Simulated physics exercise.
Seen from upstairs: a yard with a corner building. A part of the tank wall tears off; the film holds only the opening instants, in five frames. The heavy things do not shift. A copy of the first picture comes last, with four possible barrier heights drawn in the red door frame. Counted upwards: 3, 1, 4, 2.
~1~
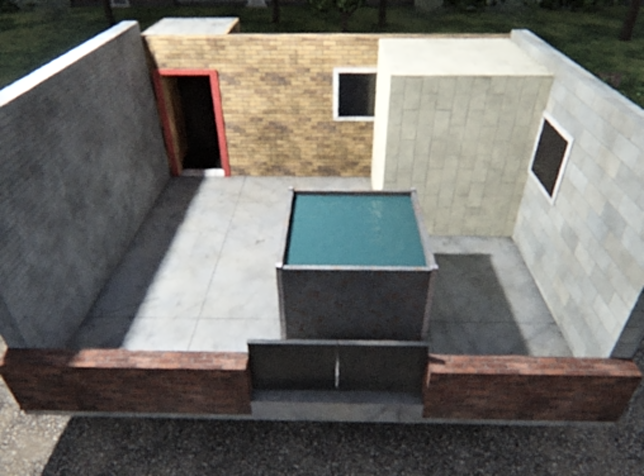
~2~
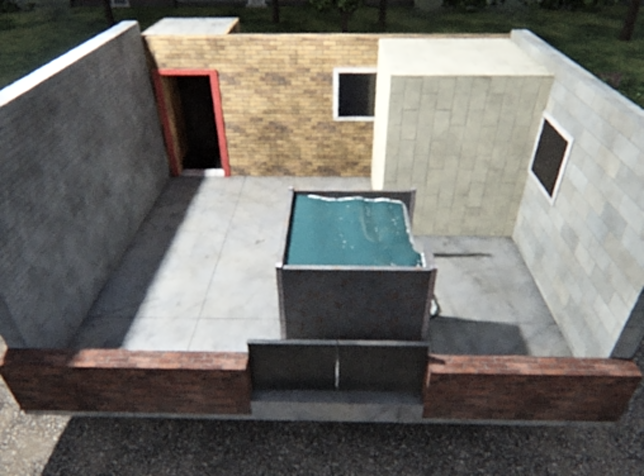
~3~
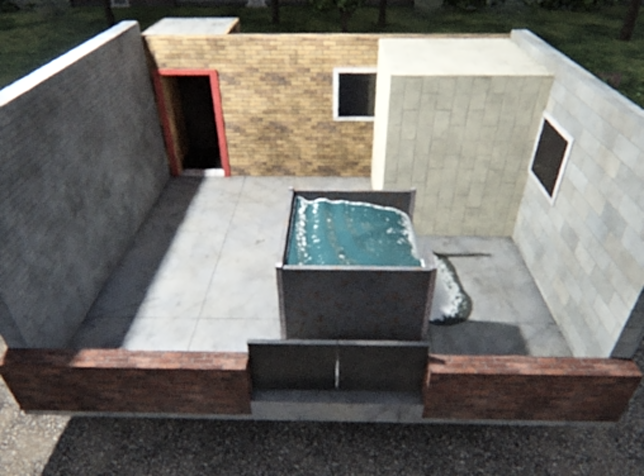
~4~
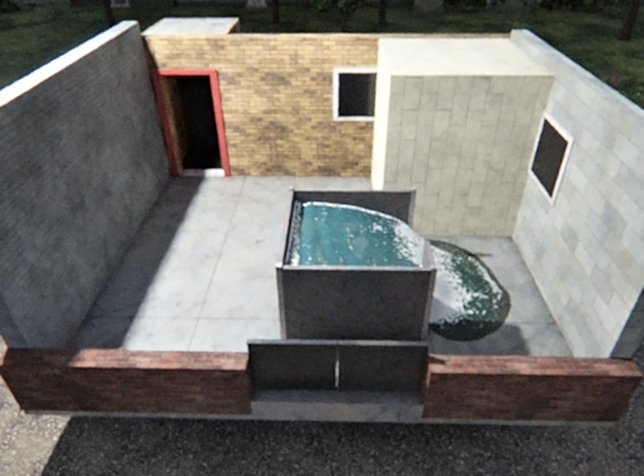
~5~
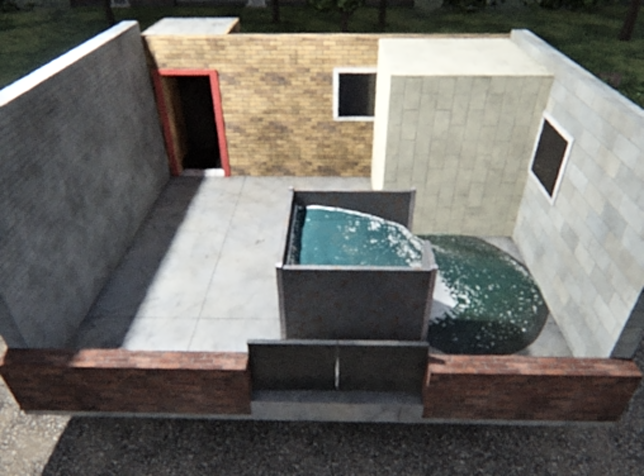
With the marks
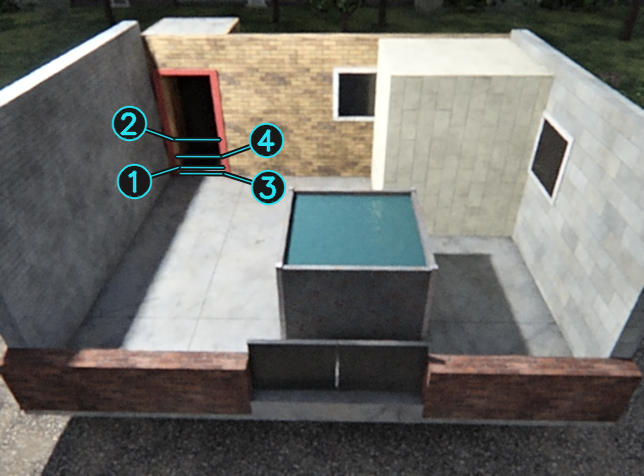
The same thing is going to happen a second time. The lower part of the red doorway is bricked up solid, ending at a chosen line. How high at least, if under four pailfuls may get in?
Use line 1.
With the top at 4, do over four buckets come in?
No, not at all.
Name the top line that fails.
3 it is.
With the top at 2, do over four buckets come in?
No, that is safe.
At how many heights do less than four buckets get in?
Three of them.
On the marked copy, 1 at (201, 167); 2 at (196, 139); 3 at (202, 173); 4 at (199, 156); from the bottom up 3, 1, 4, 2.
If 1 is chosen, a bucket or two gets in.
If 2 is chosen, nothing gets over.
If 3 is chosen, dozens of bucketfuls pour in.
If 4 is chosen, nothing gets over.
